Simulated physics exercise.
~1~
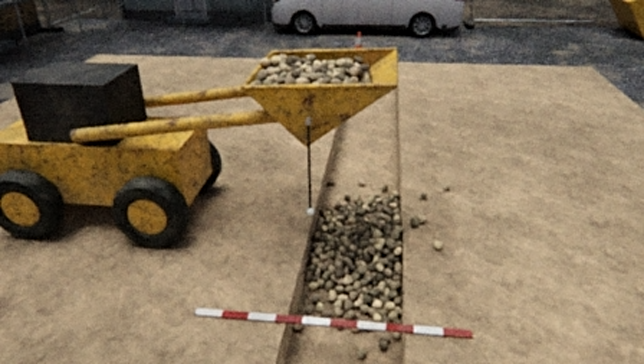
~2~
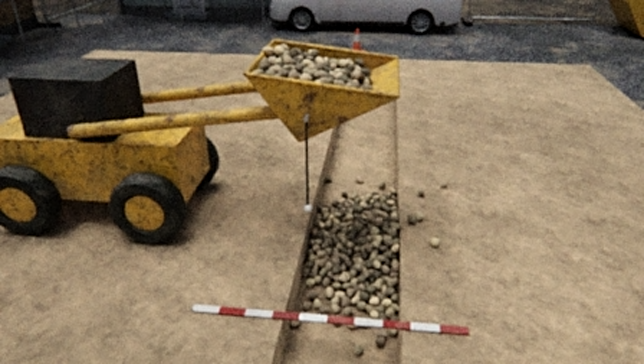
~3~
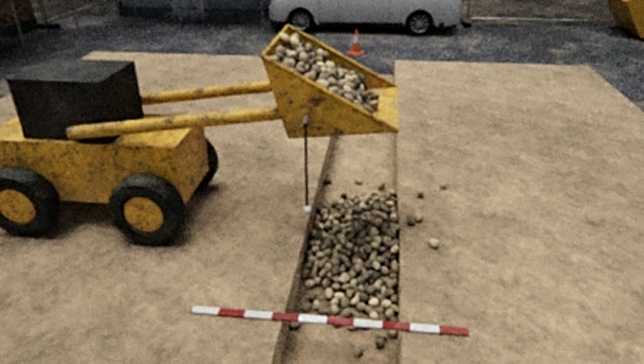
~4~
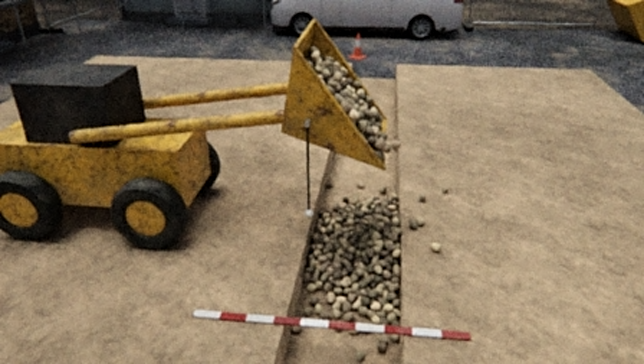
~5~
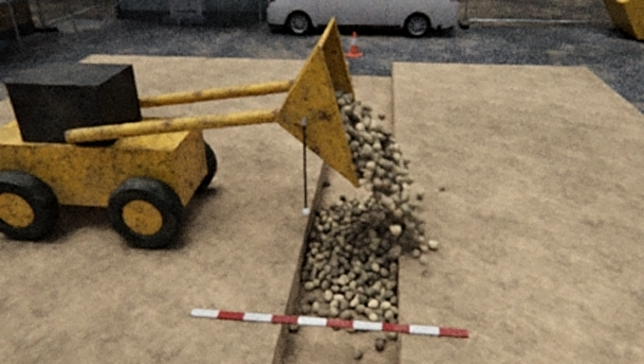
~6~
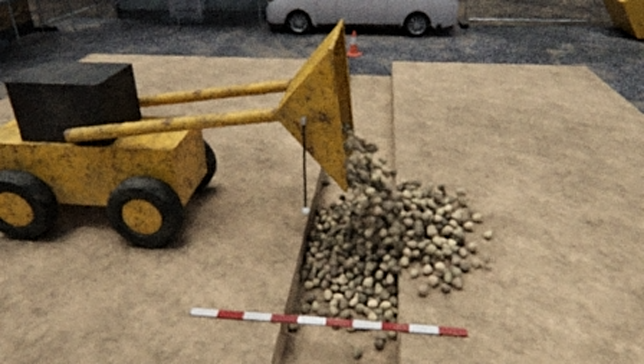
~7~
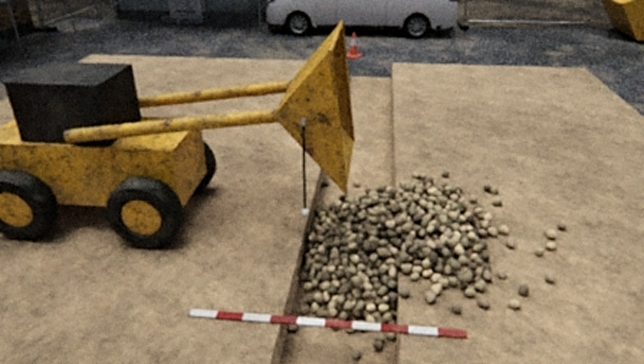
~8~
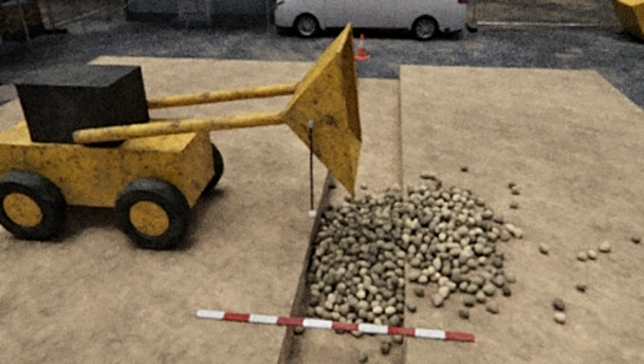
At first, a yellow loader on the left holds a bucket full of rounded stones over a trench, where an earlier heap already lies behind a red and white striped staff. The raised bucket begins to tip forward, and its load shifts toward the lower lip. As it steepens, the stones pour out in a thick stream onto the old heap. The bucket empties, and the pile swells over the right edge of the trench. A few stones roll farther right across the bare ground. Finally, the bucket stays tipped and empty above a broad, settled mound.
